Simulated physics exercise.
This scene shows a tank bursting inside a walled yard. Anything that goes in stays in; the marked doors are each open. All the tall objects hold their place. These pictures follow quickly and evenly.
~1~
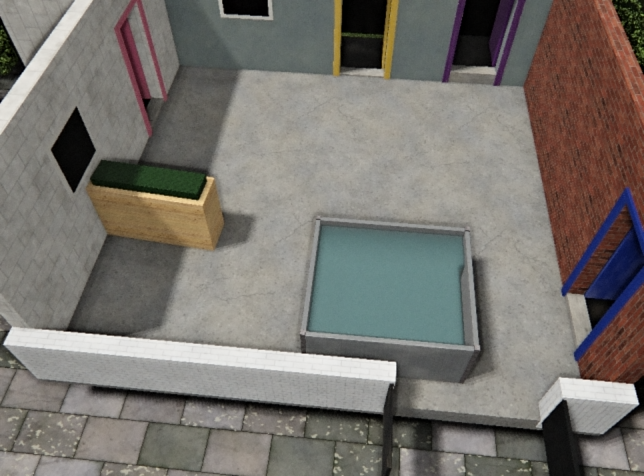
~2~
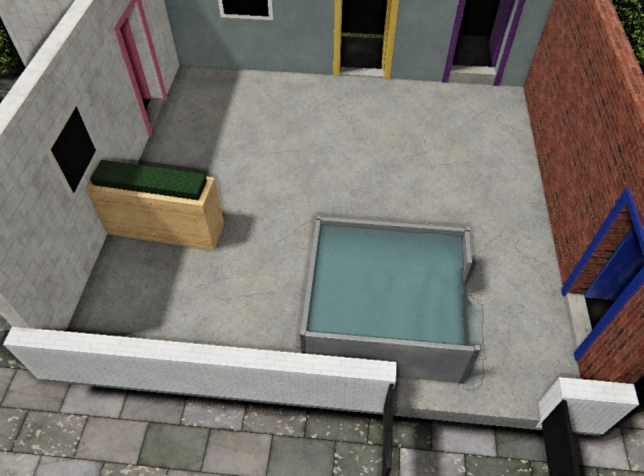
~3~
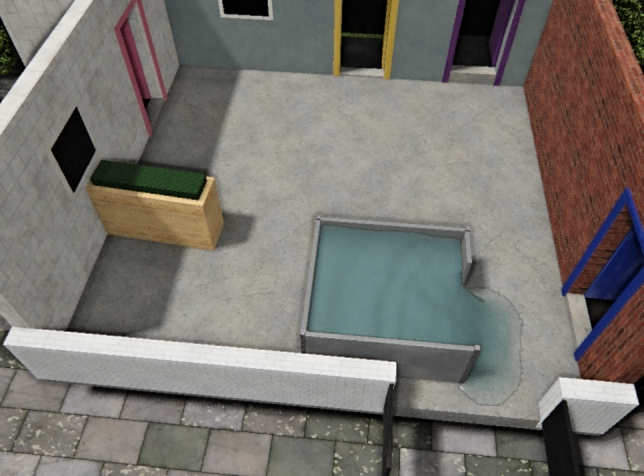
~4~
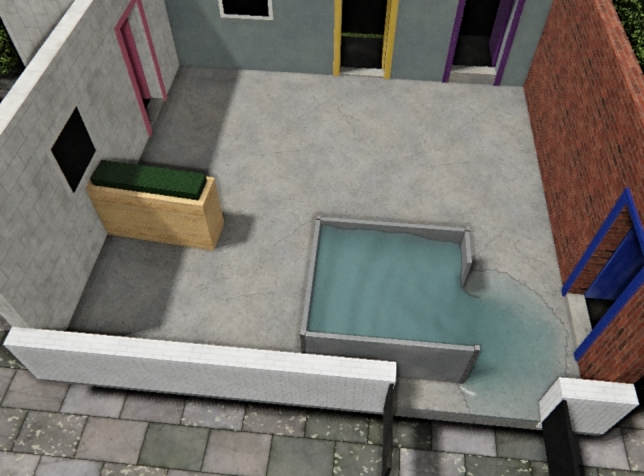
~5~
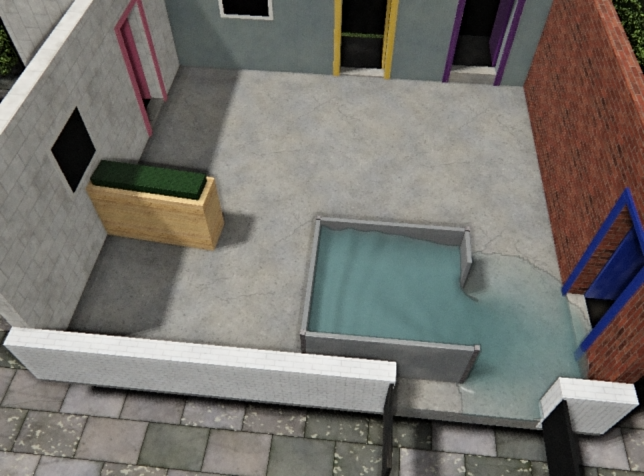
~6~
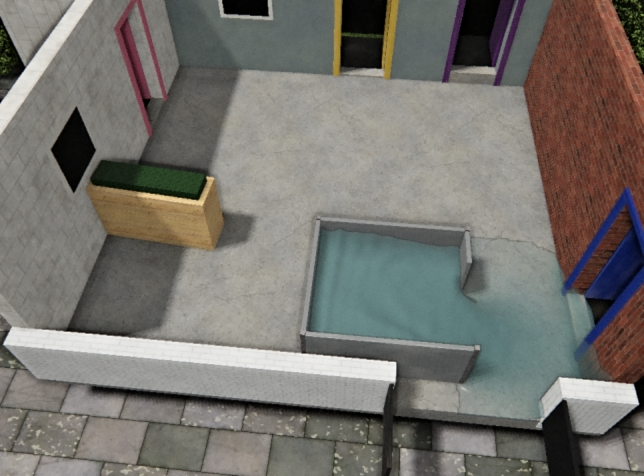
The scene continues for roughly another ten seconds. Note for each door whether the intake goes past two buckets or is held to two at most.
My prediction: The purple door respects the limit for sure; the pink door respects the limit for sure; the yellow door respects the limit for sure; the blue door breaks the limit for sure.
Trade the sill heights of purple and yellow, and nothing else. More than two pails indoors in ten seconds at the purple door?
Purple: Tops it.
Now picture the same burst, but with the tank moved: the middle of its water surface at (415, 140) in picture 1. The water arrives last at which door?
The one you want is the door marked pink.
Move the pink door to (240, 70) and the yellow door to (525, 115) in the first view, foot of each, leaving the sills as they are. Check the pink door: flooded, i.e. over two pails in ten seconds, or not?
Answer: Pink door is not flooded.
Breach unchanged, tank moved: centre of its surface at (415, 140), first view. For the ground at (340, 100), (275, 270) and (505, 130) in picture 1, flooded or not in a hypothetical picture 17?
Spot one is not touched, spot two is not touched, spot three is touched.
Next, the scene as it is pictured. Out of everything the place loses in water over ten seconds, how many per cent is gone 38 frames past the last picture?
Approximately 90 %.
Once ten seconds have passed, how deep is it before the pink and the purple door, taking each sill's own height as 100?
70 and 20 %, in that order.
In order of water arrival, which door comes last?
Answer - the pink-painted one.
A moment on, water covers 10 % of the floor; the purple door not reached, the pink door not reached, the yellow door not reached, the blue door far over two buckets in.
Next, water covers 15 % of the floor; the purple door not reached, the pink door not reached, the yellow door not reached, the blue door far over two buckets in.
Then, water covers 35 % of the floor; the purple door wet at the sill, nothing in, the pink door not reached, the yellow door not reached, the blue door far over two buckets in.
Later, water covers 50 % of the floor; the purple door wet at the sill, nothing in, the pink door not reached, the yellow door under two buckets in, the blue door far over two buckets in.
In the end, water covers 75 % of the floor; the purple door wet at the sill, nothing in, the pink door wet at the sill, nothing in, the yellow door under two buckets in, the blue door far over two buckets in.
